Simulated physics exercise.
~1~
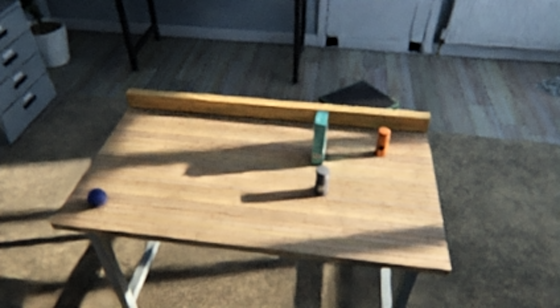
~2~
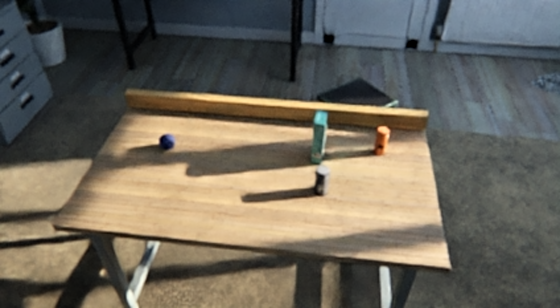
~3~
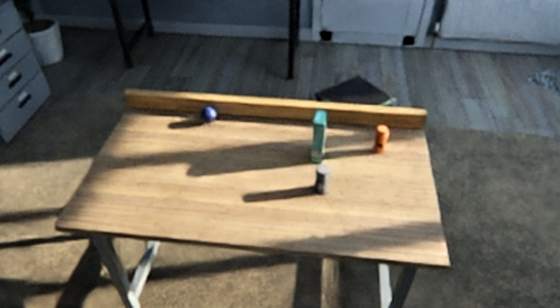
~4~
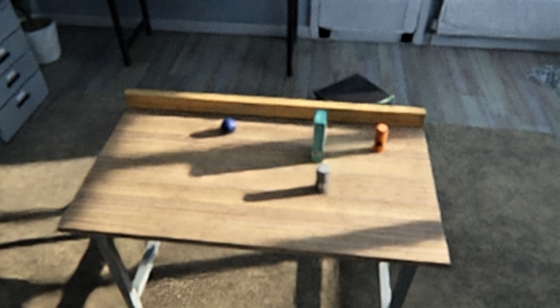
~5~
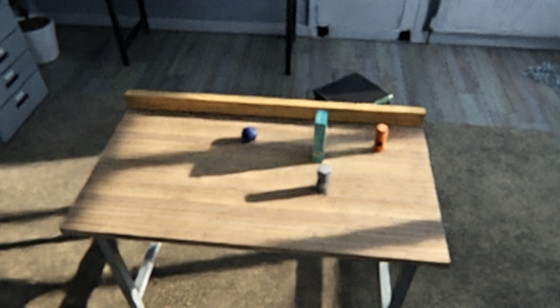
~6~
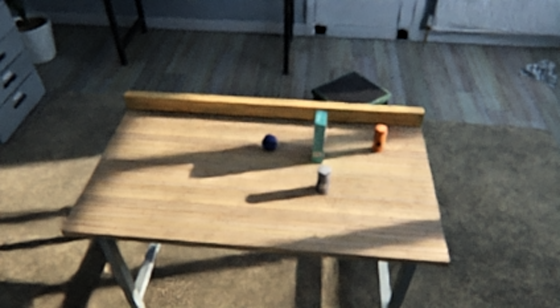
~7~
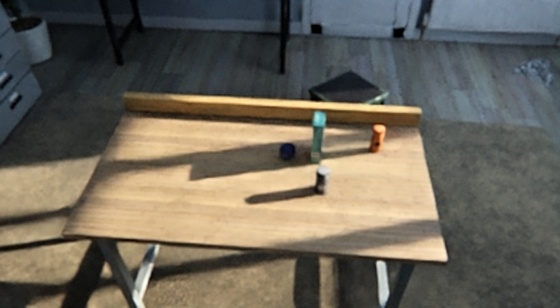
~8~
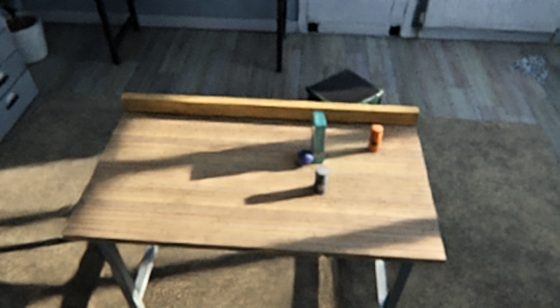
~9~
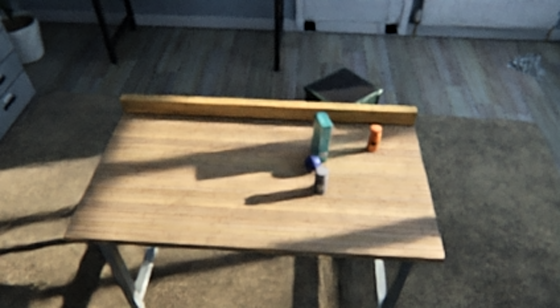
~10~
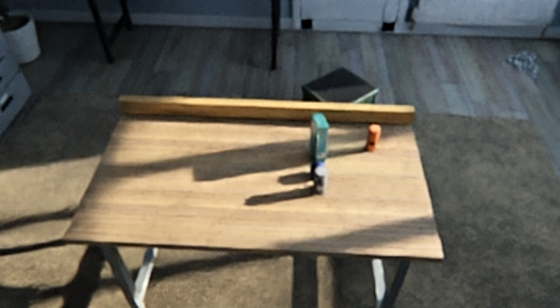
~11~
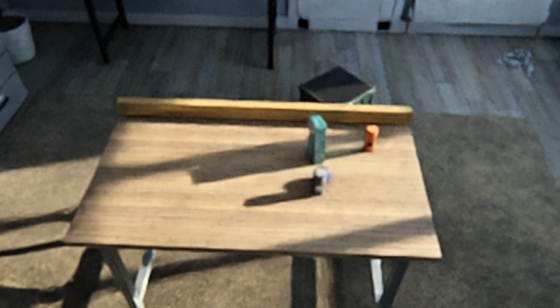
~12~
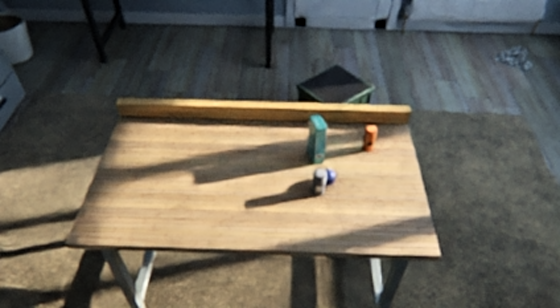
To begin with, a blue ball is at the left side of a wooden table, where a turquoise packet, a grey shaker and an orange shaker stand towards the right. The ball rolls away at a slant, up and to the right, until it meets the raised batten along the far edge. It rebounds and heads right at a slower pace, drifting back towards the viewer. Reaching the foot of the turquoise packet, it nudges the packet, which turns slightly but stays upright. The ball then creeps behind the grey shaker and ends close by its right side, with all three items still standing.
